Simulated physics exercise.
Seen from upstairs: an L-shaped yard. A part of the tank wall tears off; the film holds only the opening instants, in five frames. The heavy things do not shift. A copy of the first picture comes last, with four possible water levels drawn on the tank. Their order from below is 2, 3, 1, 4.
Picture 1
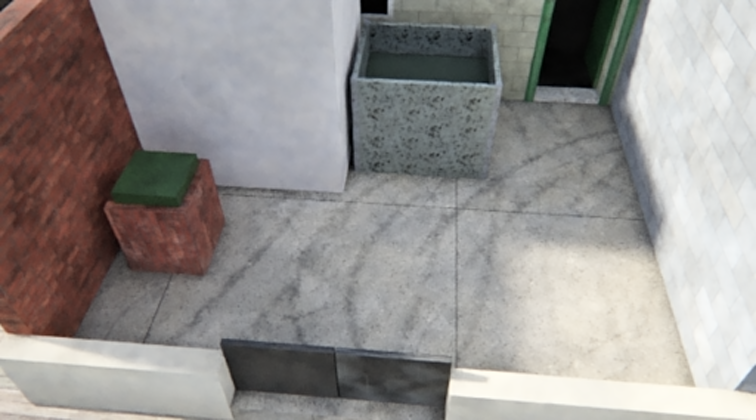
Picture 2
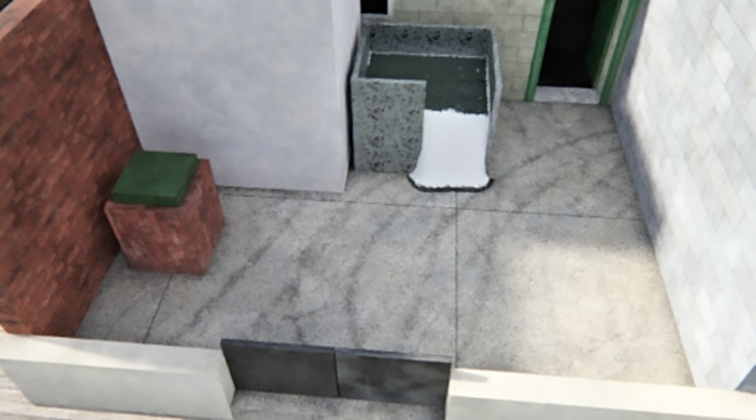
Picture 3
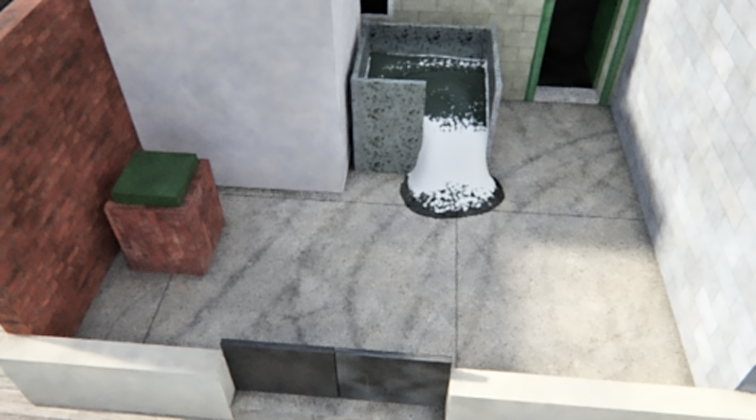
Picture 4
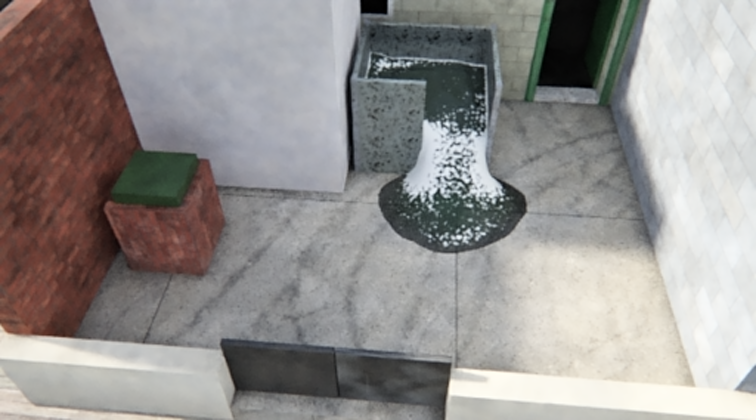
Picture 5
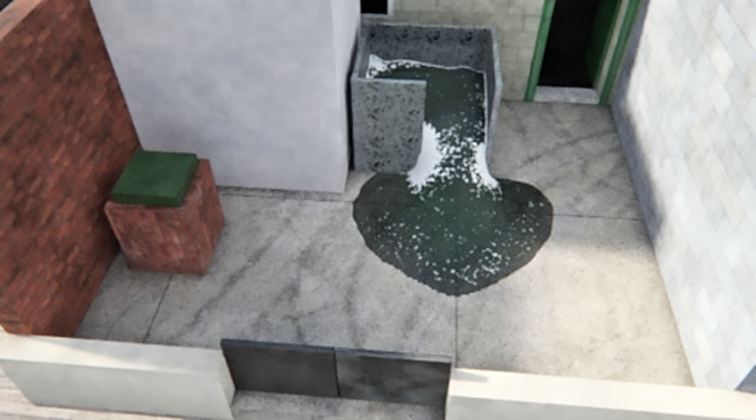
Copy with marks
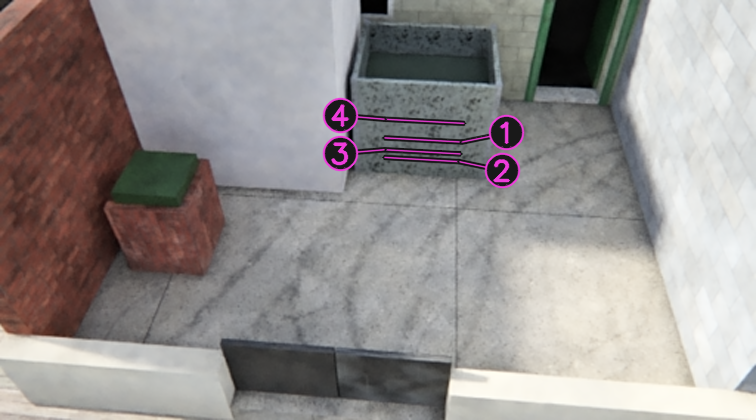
Walled yard seen from above, with dark water pouring white through the open front of a stone tank and spreading across the ground.
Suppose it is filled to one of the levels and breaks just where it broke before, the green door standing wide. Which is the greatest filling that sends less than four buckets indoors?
Take 4.
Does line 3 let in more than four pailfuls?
No, not at all.
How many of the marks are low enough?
All of the four.
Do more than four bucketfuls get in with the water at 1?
No, that is safe.
On the marked copy, 1 at (423, 139); 2 at (421, 159); 3 at (422, 151); 4 at (424, 121); from the bottom up 2, 3, 1, 4.
With 1, nothing gets over.
With 2, nothing gets over.
With 3, nothing gets over.
With 4, a bucket or two gets in.
